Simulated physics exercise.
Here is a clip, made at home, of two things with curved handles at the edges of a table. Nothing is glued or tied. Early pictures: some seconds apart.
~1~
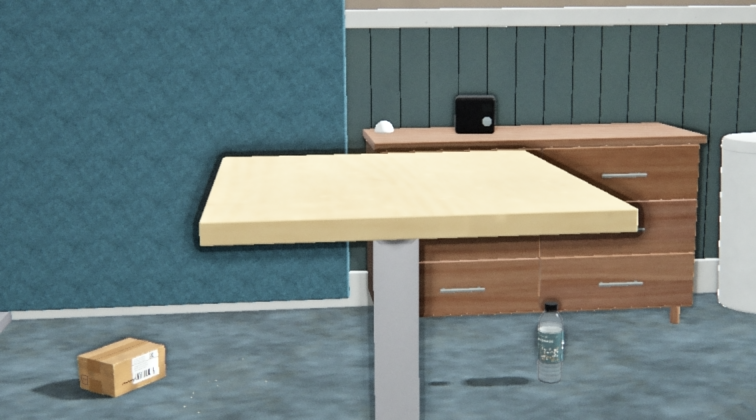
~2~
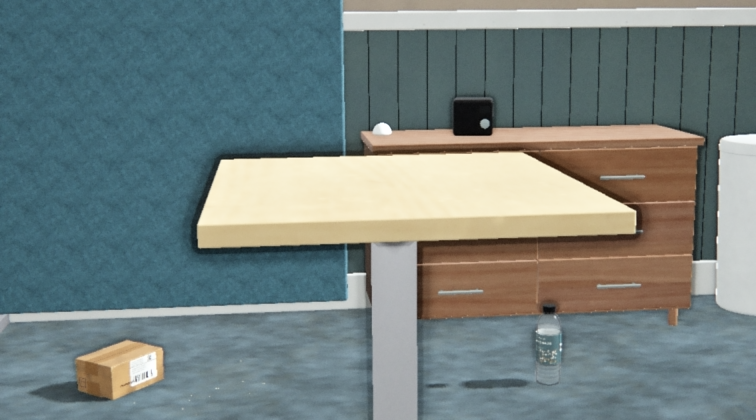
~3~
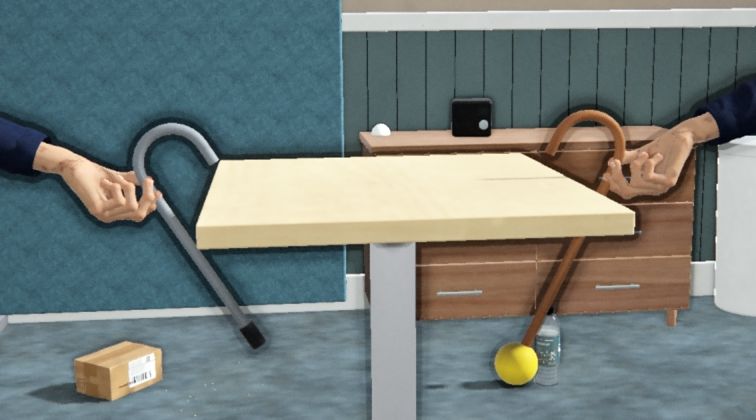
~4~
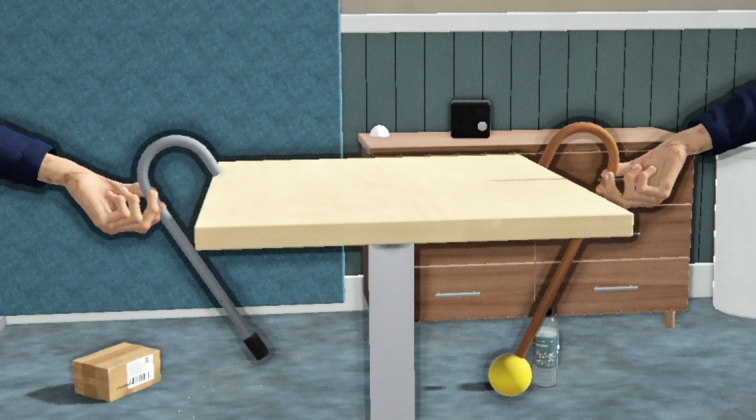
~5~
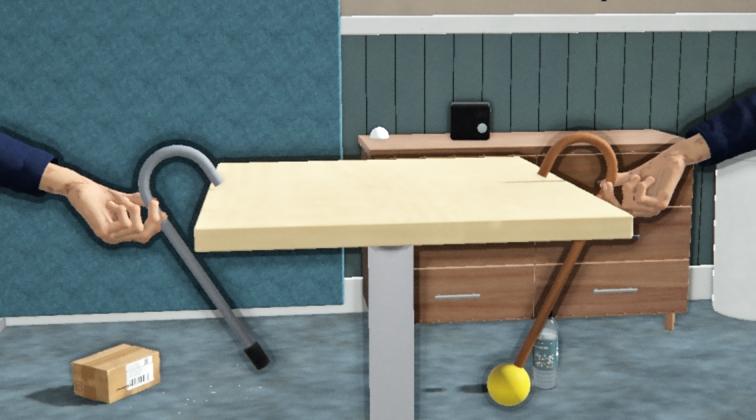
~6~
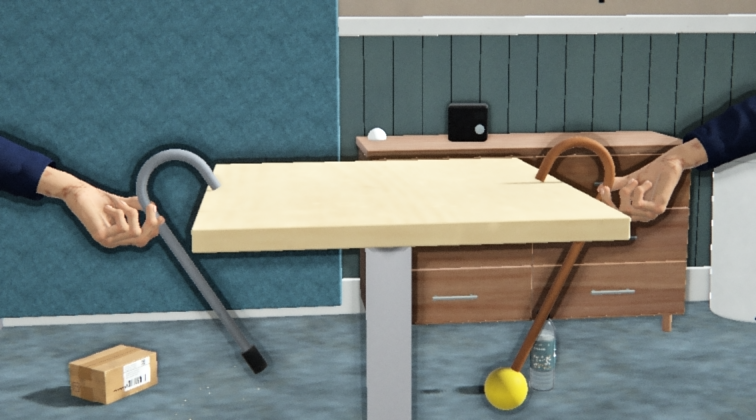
At the start, a pale table stands alone before a dresser, with a box and bottle on the floor. Two hands then appear, holding a grey cane at the left edge and a brown, curved-handled object with a yellow end at the right. They lower both slightly and keep holding them.
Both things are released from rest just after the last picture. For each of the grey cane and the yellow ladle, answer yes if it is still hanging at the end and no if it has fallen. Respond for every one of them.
Grey cane: Yes; yellow ladle: Yes.
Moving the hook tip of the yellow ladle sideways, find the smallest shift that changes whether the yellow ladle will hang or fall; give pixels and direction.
Looks like close to 24 pixels, moving right.
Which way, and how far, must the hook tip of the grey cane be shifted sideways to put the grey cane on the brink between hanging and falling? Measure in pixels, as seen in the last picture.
That's a move of 12 pixels to the left.
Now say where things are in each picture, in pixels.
The first frame shows table (395, 189).
The second frame shows table (393, 191).
The third frame shows still on the way; grey cane (219, 231); table (392, 192).
The fourth frame shows still on the way; yellow ladle (541, 258); table (391, 193).
The fifth frame shows still on the way; grey cane (224, 252); table (390, 195).
The sixth frame shows in place, still held; grey cane (222, 256); yellow ladle (537, 272); table (388, 196).
Then, 0.28 s after the last picture, grey cane at rest near (220, 257); yellow ladle at rest near (538, 273).
At rest, the grey cane remains in place, near (221, 257); the yellow ladle remains in place, near (538, 273).
